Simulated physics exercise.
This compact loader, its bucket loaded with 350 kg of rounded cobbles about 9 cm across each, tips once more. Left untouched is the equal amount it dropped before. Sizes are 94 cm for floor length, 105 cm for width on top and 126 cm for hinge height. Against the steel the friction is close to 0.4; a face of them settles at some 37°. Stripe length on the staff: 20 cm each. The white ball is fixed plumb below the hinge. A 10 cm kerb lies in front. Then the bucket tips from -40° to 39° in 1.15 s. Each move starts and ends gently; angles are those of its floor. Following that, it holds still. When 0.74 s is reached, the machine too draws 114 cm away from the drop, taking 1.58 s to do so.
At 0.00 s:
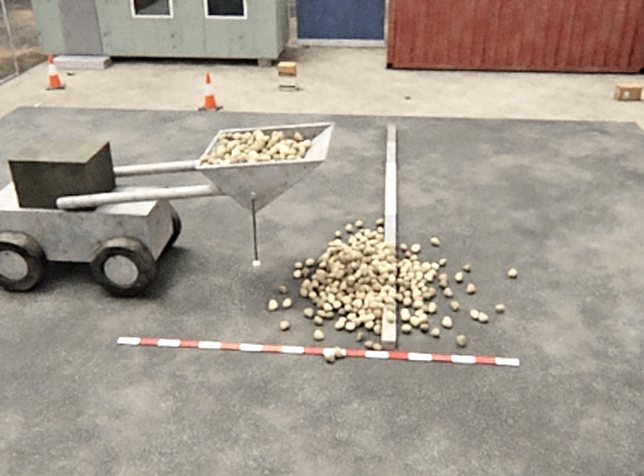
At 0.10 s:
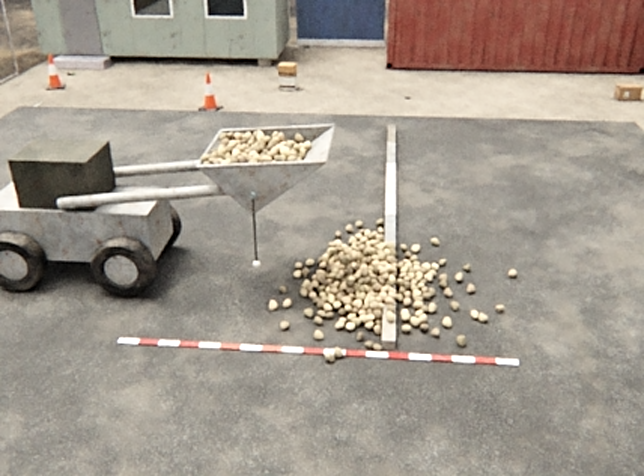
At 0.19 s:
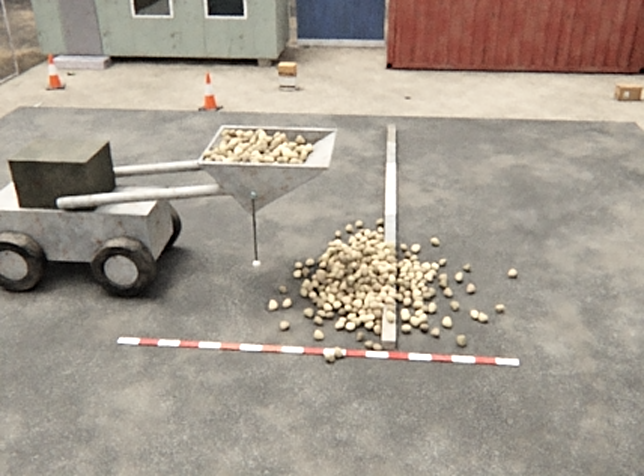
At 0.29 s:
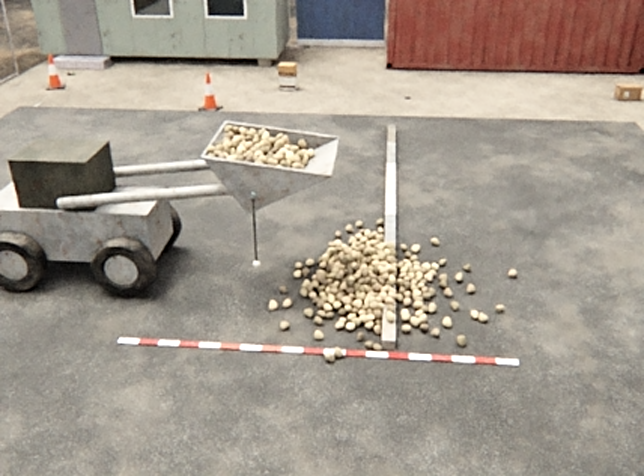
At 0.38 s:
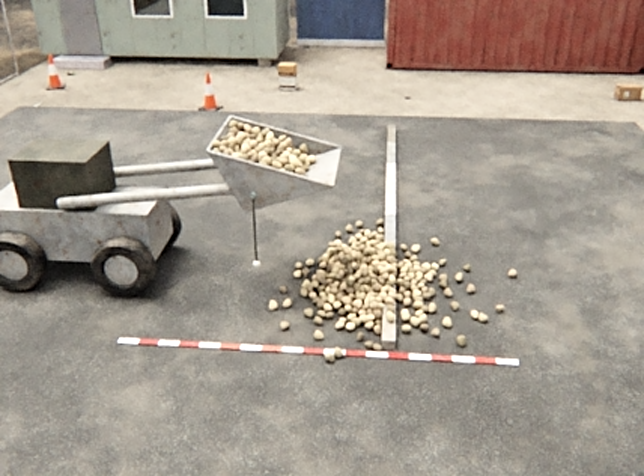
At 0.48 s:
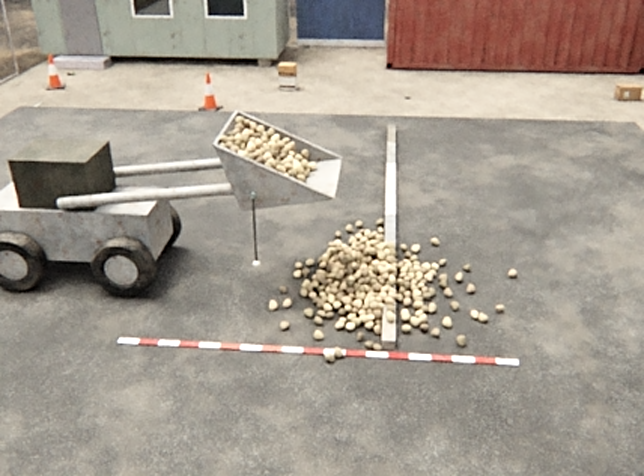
The raised bucket of a small grey loader, full of rounded stones, slowly tilted forward, its front edge dropping toward the right, while the loader stayed put beside a stone pile lying across a kerb.
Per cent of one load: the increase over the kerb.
0 percent.
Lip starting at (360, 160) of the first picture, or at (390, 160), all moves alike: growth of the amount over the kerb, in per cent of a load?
Roughly 10 and 35 percent, in that order.
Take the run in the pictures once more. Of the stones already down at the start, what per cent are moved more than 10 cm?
Close to 5 per cent.
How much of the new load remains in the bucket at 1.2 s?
About 40 per cent.
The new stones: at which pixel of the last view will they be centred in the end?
Their centre ends up near (313, 270).
After 0.9 s the floor is at 26°; in per cent of one load, 100 in the bucket, 84 on this side of the kerb, 16 over the kerb; the foremost stones are at (479, 297).
After 1.2 s the floor is at 39°; in per cent of one load, 39 in the bucket, 145 on this side of the kerb, 16 over the kerb; the foremost stones are at (479, 297).
After 2.8 s the floor is at 39°; in per cent of one load, 0 in the bucket, 184 on this side of the kerb, 16 over the kerb; the foremost stones are at (479, 297).
After 5.4 s the floor is at 39°; in per cent of one load, 0 in the bucket, 184 on this side of the kerb, 16 over the kerb; the foremost stones are at (479, 297). Net gain over the kerb, 0.
